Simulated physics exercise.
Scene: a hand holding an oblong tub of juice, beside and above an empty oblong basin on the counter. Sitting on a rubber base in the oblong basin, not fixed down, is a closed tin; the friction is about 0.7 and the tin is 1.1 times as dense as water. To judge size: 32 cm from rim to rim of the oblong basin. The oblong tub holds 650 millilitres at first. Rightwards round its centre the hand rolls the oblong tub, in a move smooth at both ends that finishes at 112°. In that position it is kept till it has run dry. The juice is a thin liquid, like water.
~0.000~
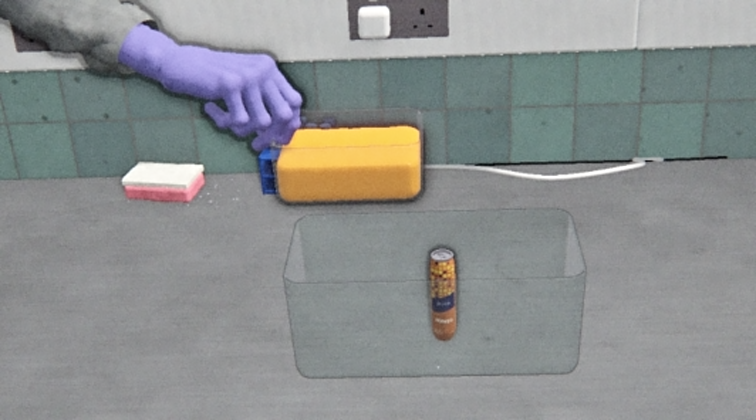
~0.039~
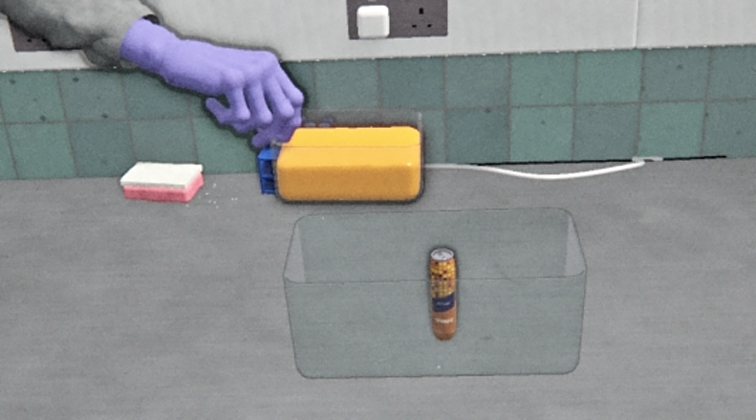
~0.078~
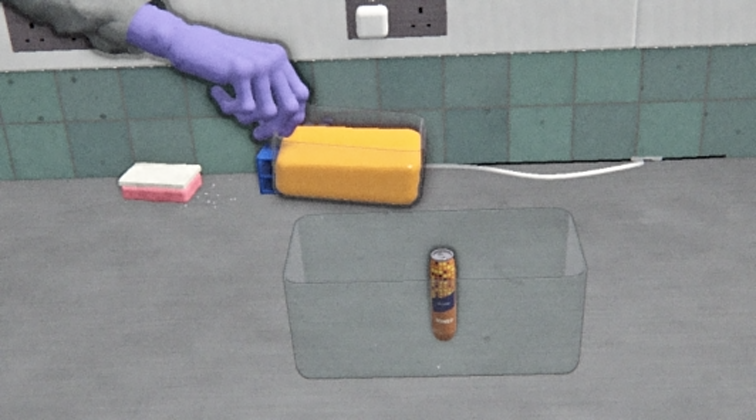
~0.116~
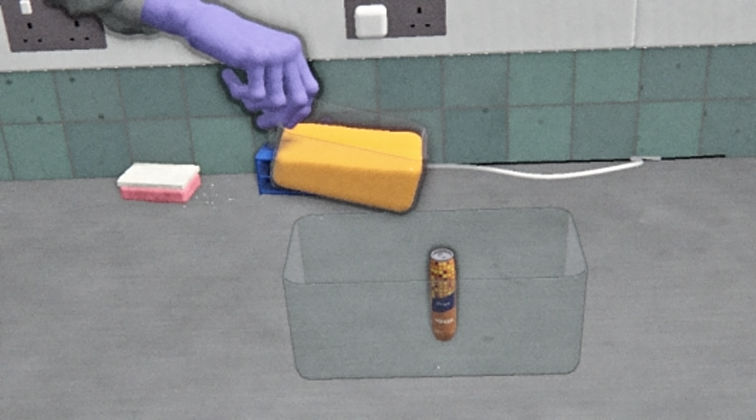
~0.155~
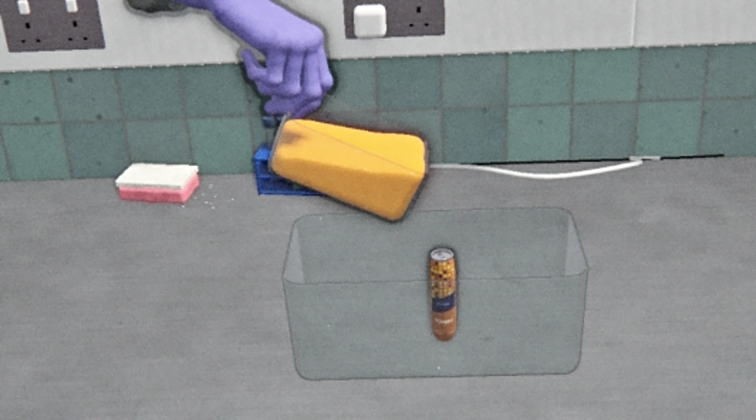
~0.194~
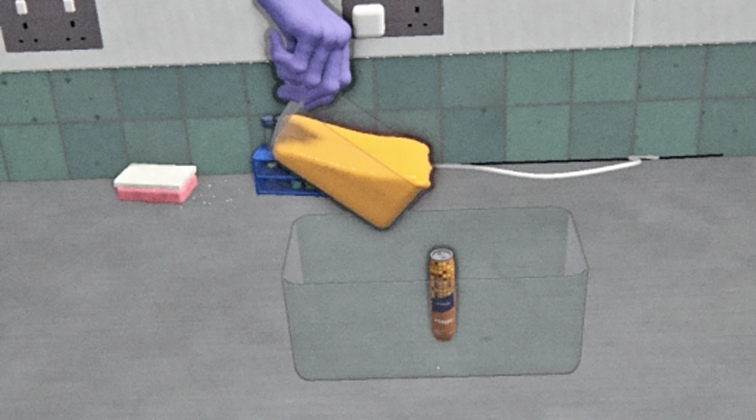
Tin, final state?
My bet is it never capsizes.
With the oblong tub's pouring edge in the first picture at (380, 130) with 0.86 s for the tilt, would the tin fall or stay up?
Result: Tin upright.
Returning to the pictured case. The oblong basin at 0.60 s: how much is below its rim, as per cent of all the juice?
I'd say roughly 94 in a hundred of it.
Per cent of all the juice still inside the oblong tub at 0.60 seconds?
Close to 2 in a hundred.
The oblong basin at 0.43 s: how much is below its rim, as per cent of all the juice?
About 68%.
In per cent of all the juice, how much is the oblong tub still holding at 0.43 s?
Some 12 % of it is still there.
After 0.43 s the tilt is 109° and 11 per cent is still to pour; the tin stands where it began.
After 0.60 s the tilt is 112° and 2 per cent is still to pour; the tin stands where it began.
After 0.78 s the tilt is 112° and 0 per cent is still to pour; the tin stands where it began.
After 0.98 s the tilt is 112° and 0 per cent is still to pour; the tin stands where it began.
In the end the tin stands where it began.
